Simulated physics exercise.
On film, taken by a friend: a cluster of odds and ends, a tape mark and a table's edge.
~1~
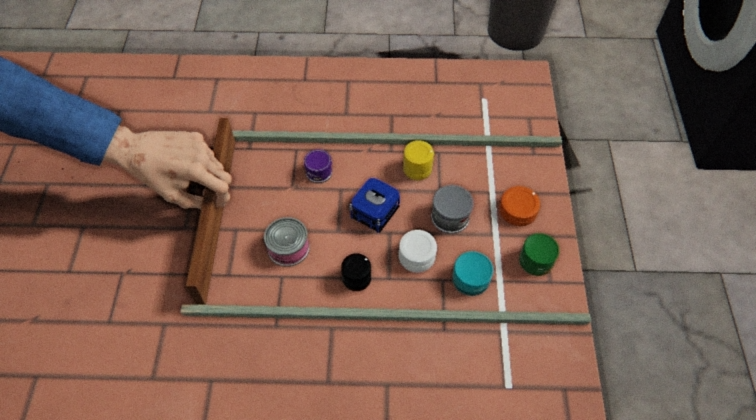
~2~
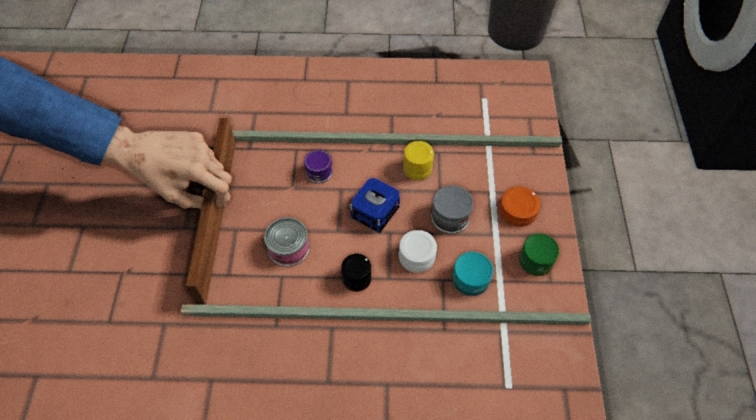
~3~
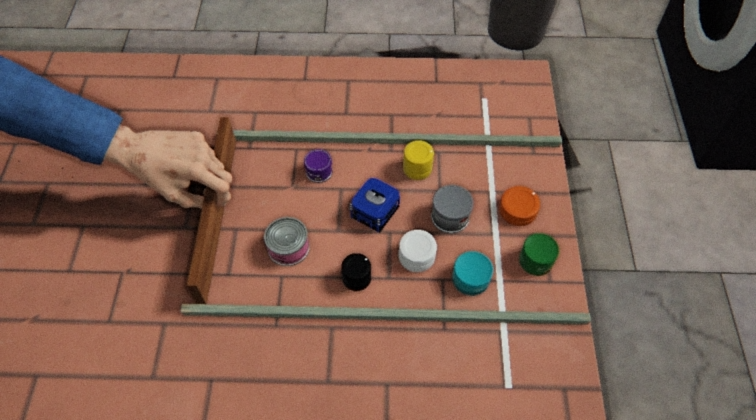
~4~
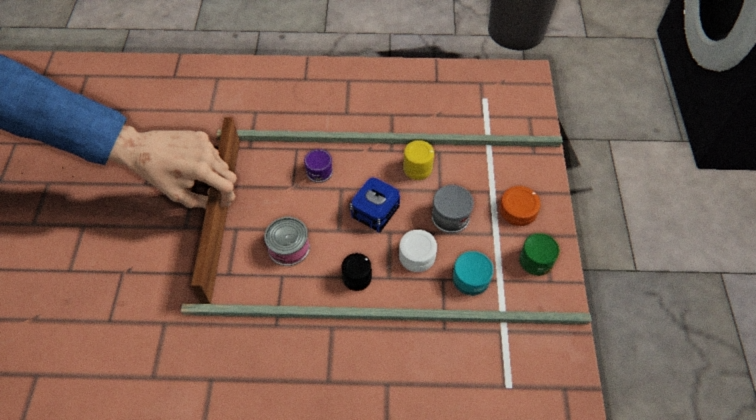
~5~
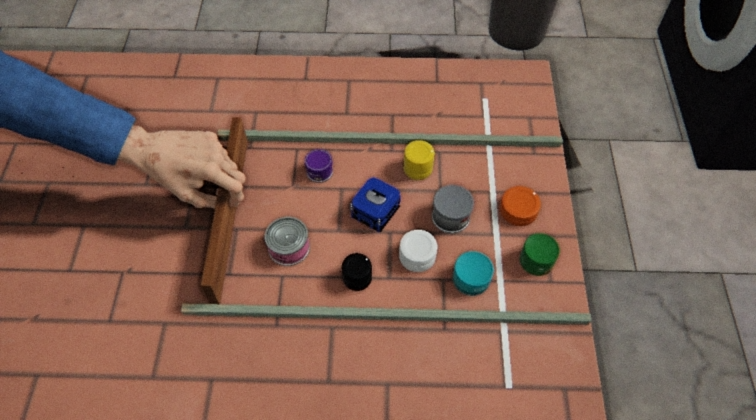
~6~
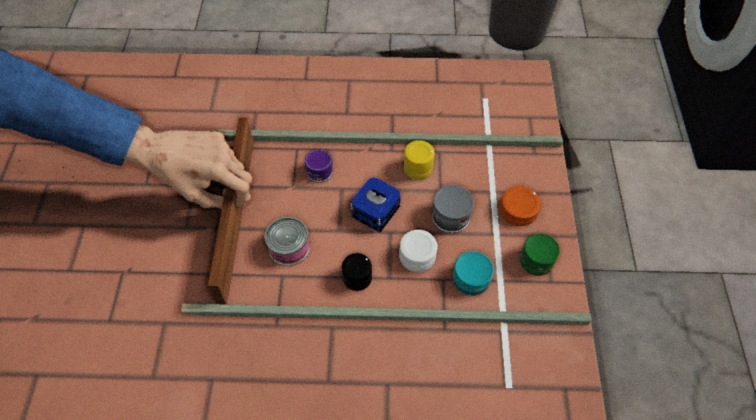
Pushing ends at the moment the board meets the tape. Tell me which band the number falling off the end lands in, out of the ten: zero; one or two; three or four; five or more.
Over the end go only a single one or a pair.
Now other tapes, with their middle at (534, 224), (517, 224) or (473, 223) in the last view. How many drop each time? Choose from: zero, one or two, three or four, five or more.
Lab note - count at each of the three spots: 3 or 4; just one or two; no fall at all.
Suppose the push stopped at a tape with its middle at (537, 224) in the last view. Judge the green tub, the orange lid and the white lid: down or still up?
Going in order, the green tub goes off the edge, then the orange lid goes off the edge, then the white lid goes off the edge.
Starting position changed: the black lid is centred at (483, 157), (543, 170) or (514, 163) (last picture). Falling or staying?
Black lid: Stays put; stays put; stays put.
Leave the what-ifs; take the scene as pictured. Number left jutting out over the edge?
0 is the number.
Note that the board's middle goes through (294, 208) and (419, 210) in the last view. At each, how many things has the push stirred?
By the first moment it's 1, by the second it's 8.
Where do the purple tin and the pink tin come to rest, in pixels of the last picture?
Going in order: First (506, 174), then (520, 243).
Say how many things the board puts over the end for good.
2.
Soon after, none off yet; green tub at rest near (539, 255); orange lid at rest near (520, 206); turquoise tub at rest near (473, 274).
After that, none off yet; green tub at rest near (539, 255); orange lid at rest near (520, 206); turquoise tub displaced a little near (492, 283).
In the end, the number that fall off is one or two; gone, orange lid and green tub.
